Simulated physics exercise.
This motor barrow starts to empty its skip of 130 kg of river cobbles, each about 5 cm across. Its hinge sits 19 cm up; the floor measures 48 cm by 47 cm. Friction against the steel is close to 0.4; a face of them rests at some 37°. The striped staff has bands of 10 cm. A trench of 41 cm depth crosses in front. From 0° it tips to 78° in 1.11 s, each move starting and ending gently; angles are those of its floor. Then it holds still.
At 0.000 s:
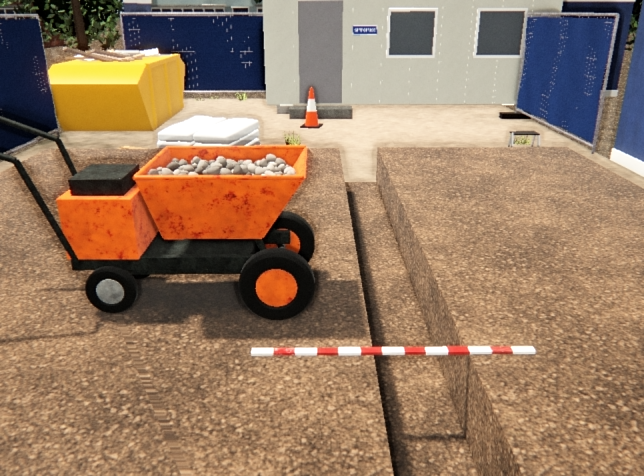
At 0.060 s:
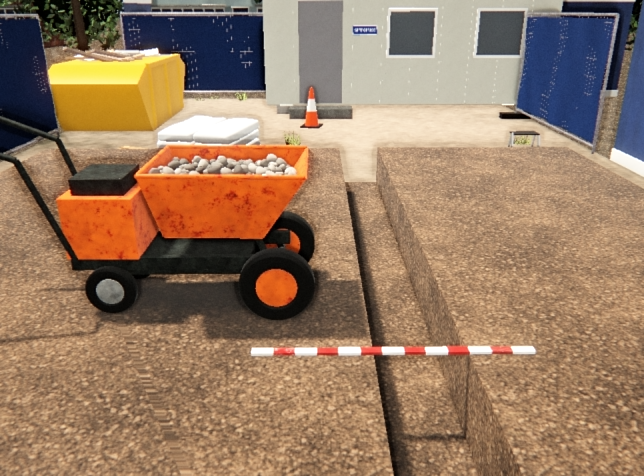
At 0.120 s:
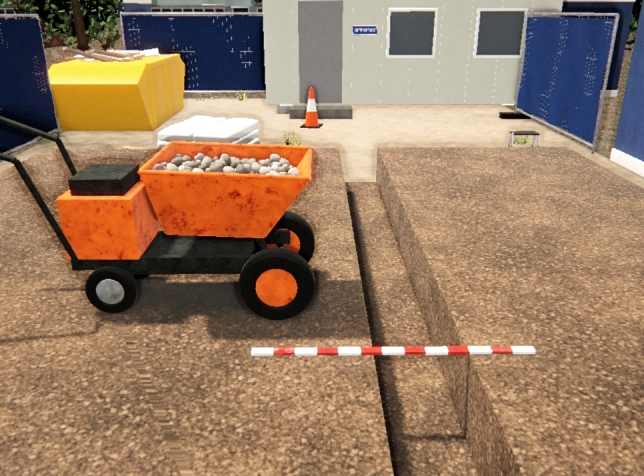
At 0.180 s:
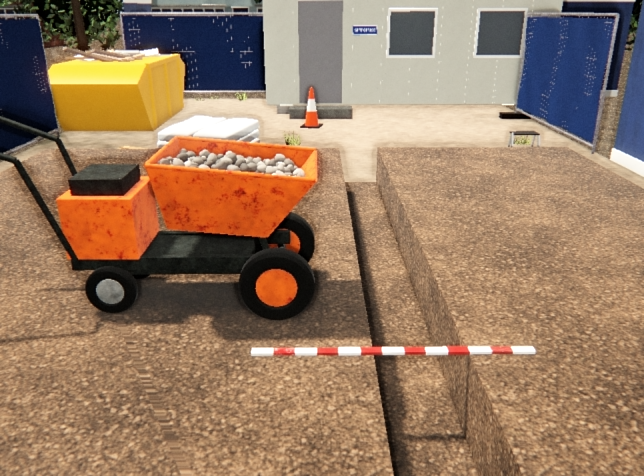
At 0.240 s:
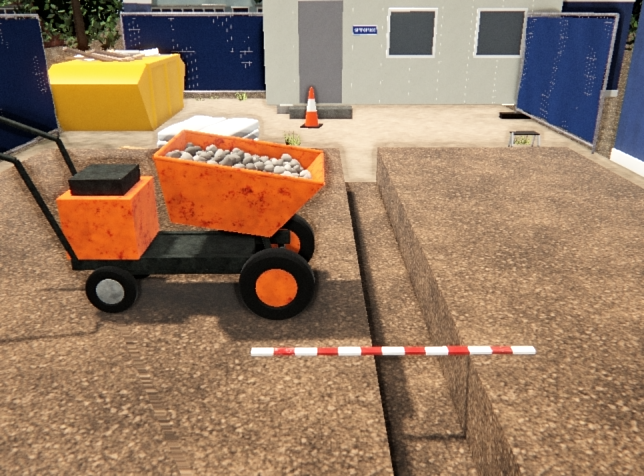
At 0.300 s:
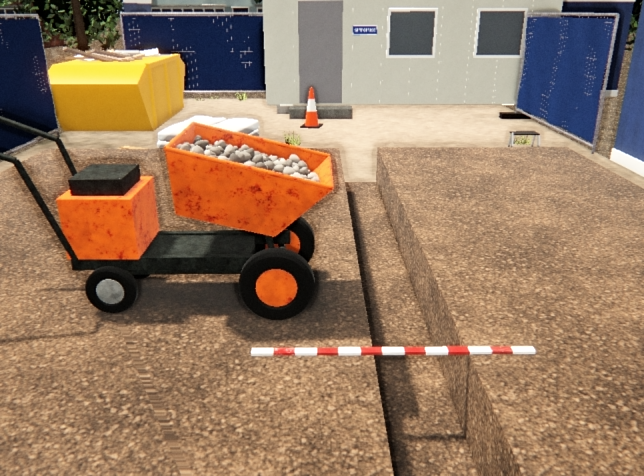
A pale grey site cabin stands at the back of a fenced building yard, seen from slightly above by a still camera. An orange motor barrow loaded with rounded grey stones sits at left, before a yellow skip, with an orange-and-white cone behind and a red-and-white staff across the trench at right. The barrow's skip tilts gradually rightward, its rear rising, while its wheels stay still.
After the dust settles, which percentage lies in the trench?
Roughly 89 per cent ends in the trench.
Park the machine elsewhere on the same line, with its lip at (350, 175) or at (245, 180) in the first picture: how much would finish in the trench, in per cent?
Near 35 per cent from the first place, 95 from the second.
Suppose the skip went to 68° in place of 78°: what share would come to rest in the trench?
In that case some 80 per cent.
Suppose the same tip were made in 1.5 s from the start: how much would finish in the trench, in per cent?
In that case some 90 per cent.
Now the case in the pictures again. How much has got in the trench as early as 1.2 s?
Some 40 per cent.
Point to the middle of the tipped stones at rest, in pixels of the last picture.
Near (412, 342).
After 0.8 s the floor is at 66°; 100 % in the skip; the foremost stones are at (396, 242).
After 1.2 s the floor is at 78°; 52 % in the skip, 42 % in the trench, 7 % past the trench; the foremost stones are at (482, 287).
After 1.6 s the floor is at 78°; 19 % in the skip, 70 % in the trench, 11 % past the trench; the foremost stones are at (541, 279).
After 3.5 s the floor is at 78°; 0 % in the skip, 89 % in the trench, 11 % past the trench; the foremost stones are at (582, 279).
